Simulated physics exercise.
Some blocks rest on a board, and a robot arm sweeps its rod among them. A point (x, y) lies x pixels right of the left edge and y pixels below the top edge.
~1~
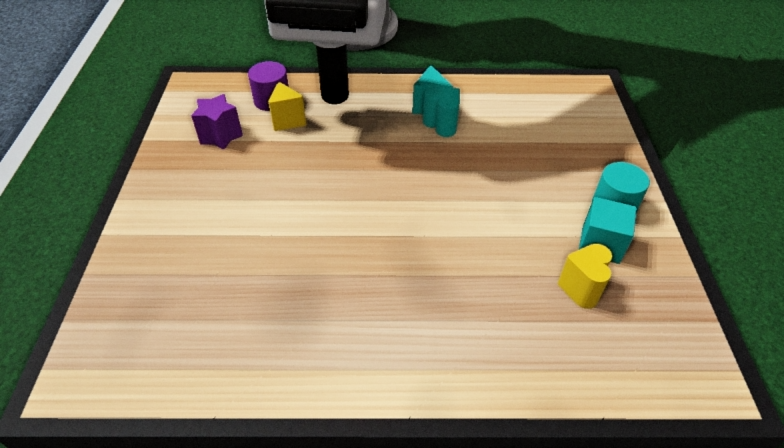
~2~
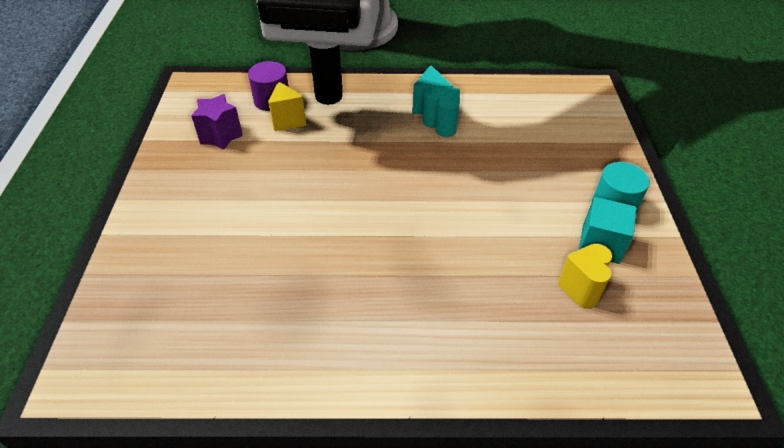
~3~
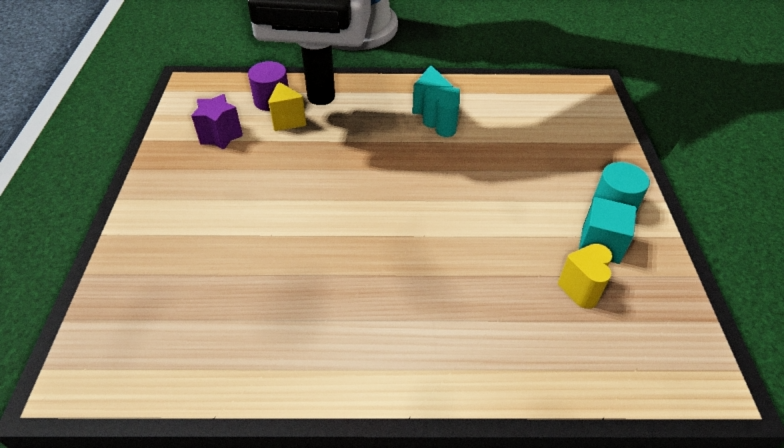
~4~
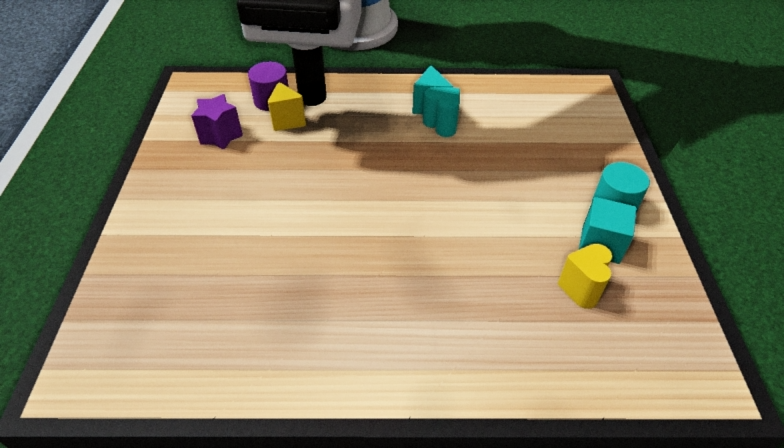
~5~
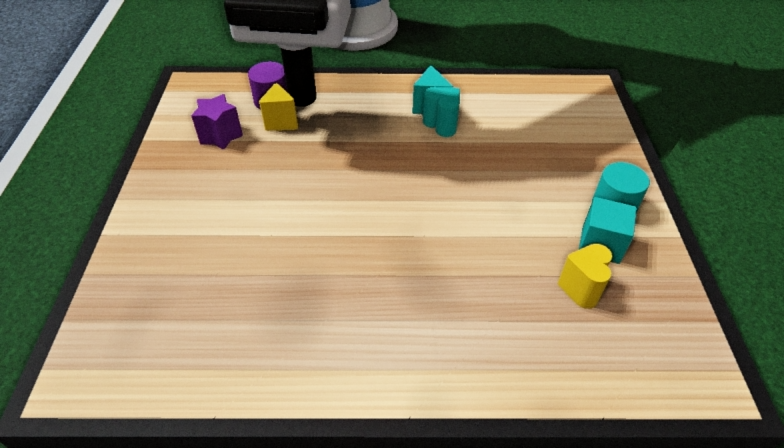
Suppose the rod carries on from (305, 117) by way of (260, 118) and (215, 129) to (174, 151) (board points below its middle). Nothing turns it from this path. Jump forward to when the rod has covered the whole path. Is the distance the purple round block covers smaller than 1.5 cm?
Yes - that is the case.
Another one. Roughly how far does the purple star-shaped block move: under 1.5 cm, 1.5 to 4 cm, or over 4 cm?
It shifts over 4 cm.
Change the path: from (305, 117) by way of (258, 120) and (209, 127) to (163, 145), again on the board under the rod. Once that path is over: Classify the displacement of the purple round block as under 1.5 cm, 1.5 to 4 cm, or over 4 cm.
My prediction: Under 1.5 cm.
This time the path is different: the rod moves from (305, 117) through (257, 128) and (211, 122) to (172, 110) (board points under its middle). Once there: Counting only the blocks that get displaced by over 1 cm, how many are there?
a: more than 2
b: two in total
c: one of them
My pick is b.
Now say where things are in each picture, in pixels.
Rod tip at (335, 97); block tops, purple star-shaped block at (213, 107); purple round block at (267, 71); yellow triangular piece at (284, 93), in the first picture.
Rod at (329, 98); blocks unchanged, in the second picture.
Rod at (322, 99); blocks unchanged, in the third picture.
Rod at (313, 99); blocks unchanged, in the fourth picture.
Rod at (303, 100); purple star-shaped block at (213, 107); purple round block at (267, 71); yellow triangular piece at (276, 94), in the fifth picture.
On the path given first. One third of the way, rod at (256, 101); purple star-shaped block at (206, 110), turned 20° clockwise; purple round block at (258, 69); yellow triangular piece at (236, 102), turned 30° anticlockwise.
Two thirds of the way, rod at (209, 112); purple star-shaped block at (168, 128); purple round block at (258, 69); yellow triangular piece at (198, 116), turned 45° anticlockwise.
At the end, rod at (167, 133); purple star-shaped block at (134, 154); purple round block at (258, 69); yellow triangular piece at (163, 138), turned 60° anticlockwise.
